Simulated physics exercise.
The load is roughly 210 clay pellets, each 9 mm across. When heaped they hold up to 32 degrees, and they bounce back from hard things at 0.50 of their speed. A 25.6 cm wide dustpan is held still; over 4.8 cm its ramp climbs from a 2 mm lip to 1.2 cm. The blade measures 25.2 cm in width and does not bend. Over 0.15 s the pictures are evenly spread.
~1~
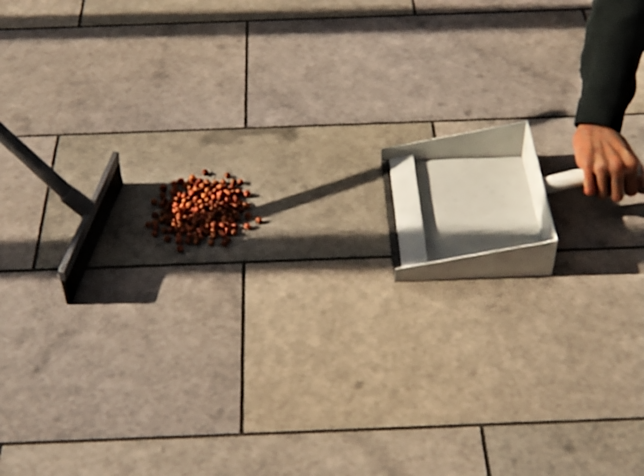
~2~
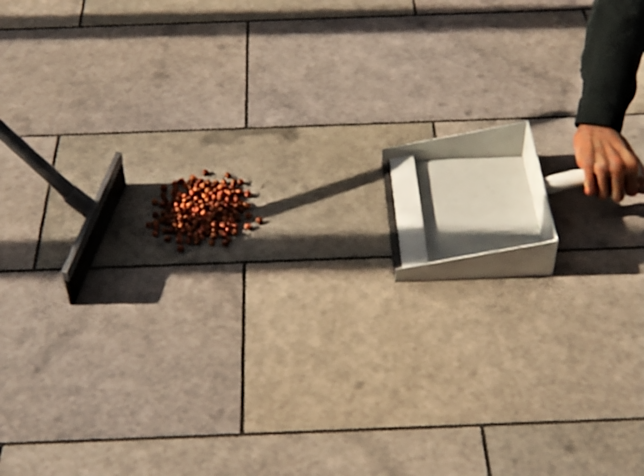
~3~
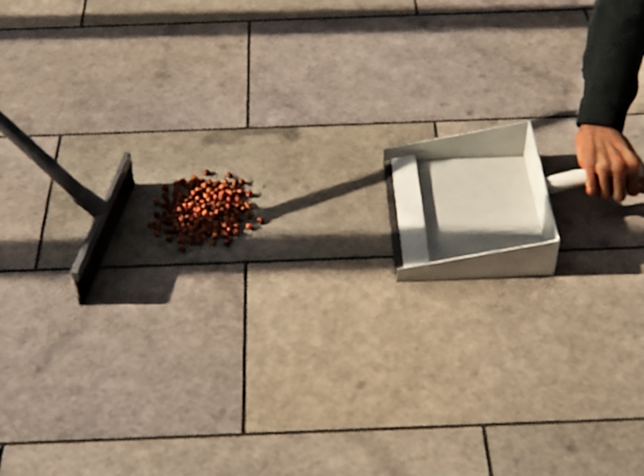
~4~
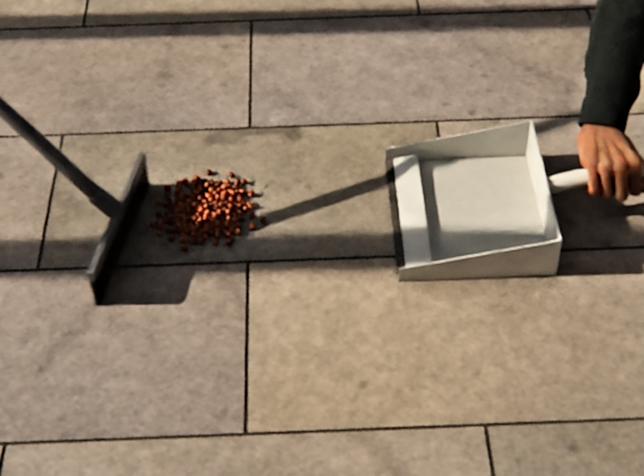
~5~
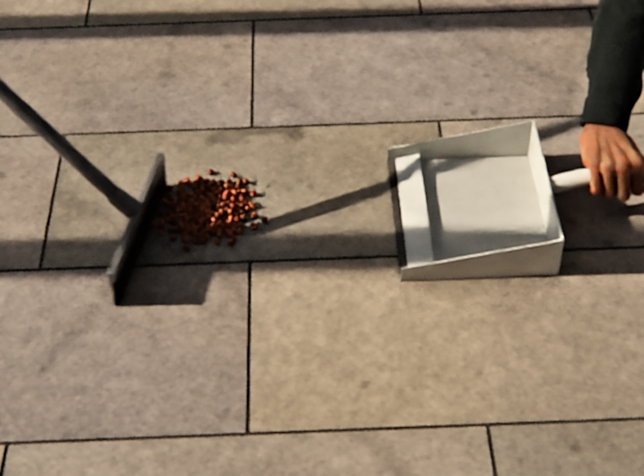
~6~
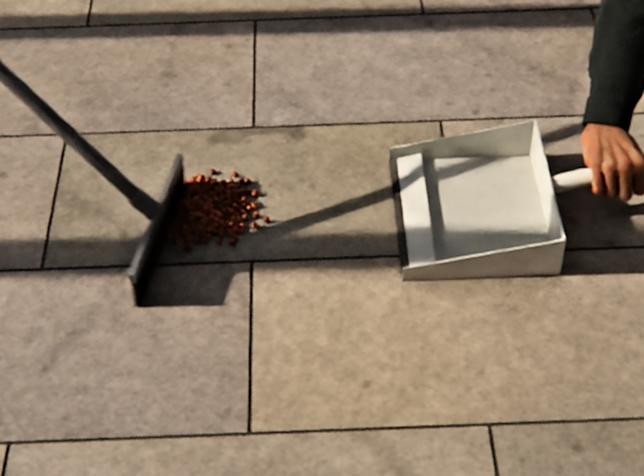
A dark blade slides right into a reddish-brown pile while a hand holds a dustpan still.
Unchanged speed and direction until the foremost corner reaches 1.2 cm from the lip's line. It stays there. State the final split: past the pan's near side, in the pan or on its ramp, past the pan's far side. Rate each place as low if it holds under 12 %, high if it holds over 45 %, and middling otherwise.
Near side - low; pan - middling; far side - low.
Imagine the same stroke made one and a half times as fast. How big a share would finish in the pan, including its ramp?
Share: Close to 50 %.
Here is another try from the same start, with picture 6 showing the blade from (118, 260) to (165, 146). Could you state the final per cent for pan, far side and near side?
Pan: 5, far side: 20, near side: 0.
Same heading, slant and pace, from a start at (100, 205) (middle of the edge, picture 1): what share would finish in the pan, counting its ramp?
Roughly 40 percent, ramp included.
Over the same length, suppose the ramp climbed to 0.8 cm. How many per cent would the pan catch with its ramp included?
That would give something like 40 per cent.
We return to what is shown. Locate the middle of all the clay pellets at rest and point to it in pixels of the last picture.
Near (396, 224).
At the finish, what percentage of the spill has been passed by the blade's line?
Near 20 percent, give or take.
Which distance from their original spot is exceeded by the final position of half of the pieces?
30 cm or thereabouts.
Then, 0.18 s after the last picture, middle of the blade 19 cm from the lip; 0 % over the lip, far side 5 %, near side 0 %.
Then, 0.30 s after the last picture, middle of the blade 8 cm from the lip; 0 % over the lip, far side 5 %, near side 5 %.
Then, 0.55 s after the last picture, middle of the blade 4 cm from the lip; 40 % over the lip, far side 5 %, near side 10 %.
In the end, near side 10 %, pan 35 %, far side 5 %, in front of the lip or behind the blade 50 %.
